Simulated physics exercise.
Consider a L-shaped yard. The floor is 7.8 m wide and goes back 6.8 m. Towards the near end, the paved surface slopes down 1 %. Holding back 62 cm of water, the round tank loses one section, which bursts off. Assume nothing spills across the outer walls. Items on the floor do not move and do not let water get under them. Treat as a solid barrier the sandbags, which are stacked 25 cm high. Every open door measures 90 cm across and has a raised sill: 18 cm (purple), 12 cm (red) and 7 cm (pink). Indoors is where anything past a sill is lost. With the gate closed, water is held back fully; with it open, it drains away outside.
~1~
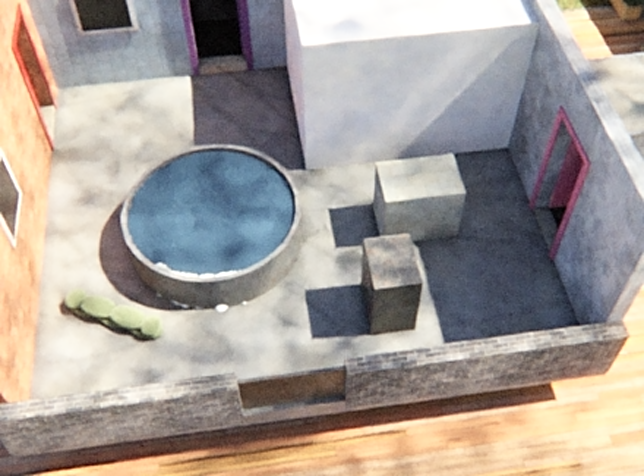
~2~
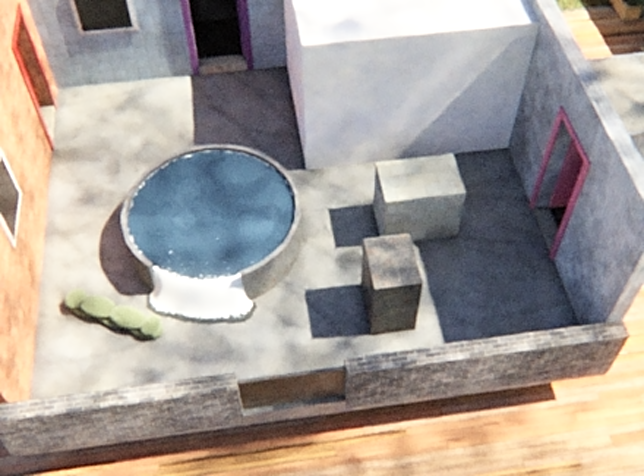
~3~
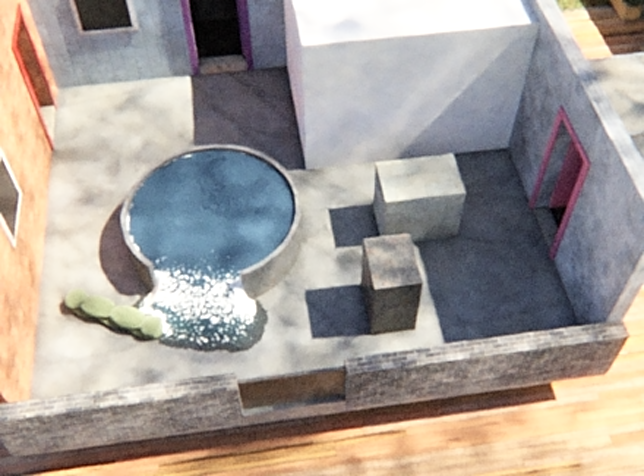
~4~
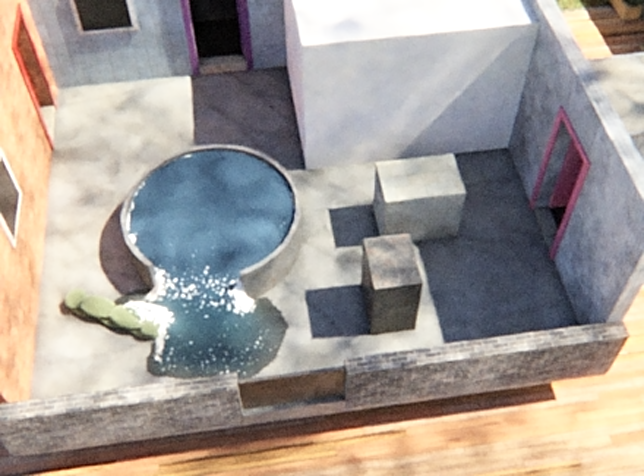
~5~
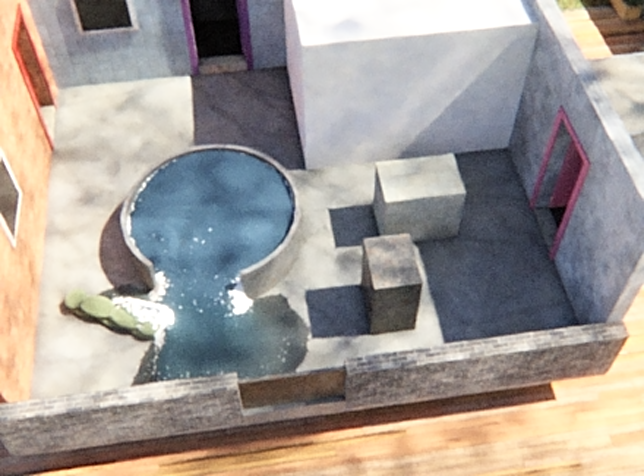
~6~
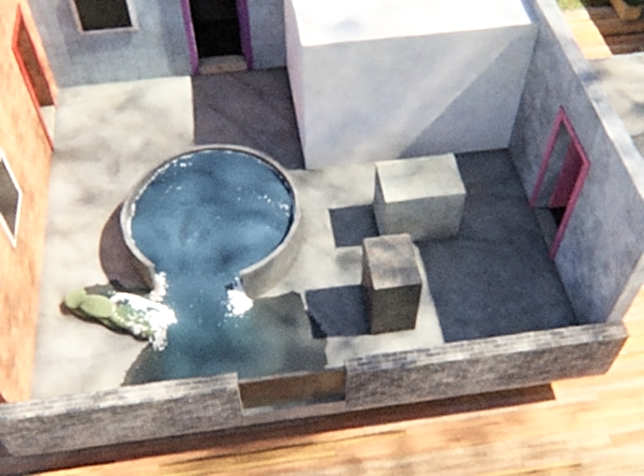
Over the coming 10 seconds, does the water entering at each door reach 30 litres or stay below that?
In those seconds, at the purple door it stays below 30 litres; at the red door it stays below 30 litres; at the pink door it stays below 30 litres.
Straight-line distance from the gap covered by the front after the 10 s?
It comes to some 5.8 metres.
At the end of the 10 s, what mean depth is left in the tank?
Roughly 8 centimetres.
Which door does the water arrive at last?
That would be the purple one.
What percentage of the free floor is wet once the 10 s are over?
100 %.
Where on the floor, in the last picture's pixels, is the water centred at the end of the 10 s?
The water is centred near (274, 234).
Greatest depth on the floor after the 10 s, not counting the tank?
I'd say near 14 centimetres.
A moment later water covers 20 % of the floor and is deepest (47 cm) near (204, 392); purple door not reached, red door not reached, pink door not reached.
Soon after water covers 35 % of the floor and is deepest (45 cm) near (29, 428); purple door not reached, red door not reached, pink door not reached.
Next water covers 55 % of the floor and is deepest (32 cm) near (56, 424); purple door not reached, red door 3 cm at the sill, 0 L in, pink door 2 cm at the sill, 0 L in.
Later on water covers 90 % of the floor and is deepest (24 cm) near (29, 428); purple door 5 cm at the sill, 0 L in, red door 4 cm at the sill, 0 L in, pink door 6 cm at the sill, 0 L in.
At the end water covers 100 % of the floor and is deepest (14 cm) near (563, 355); purple door 6 cm at the sill, 0 L in, red door 8 cm at the sill, 0 L in, pink door 8 cm at the sill, 1 L in.
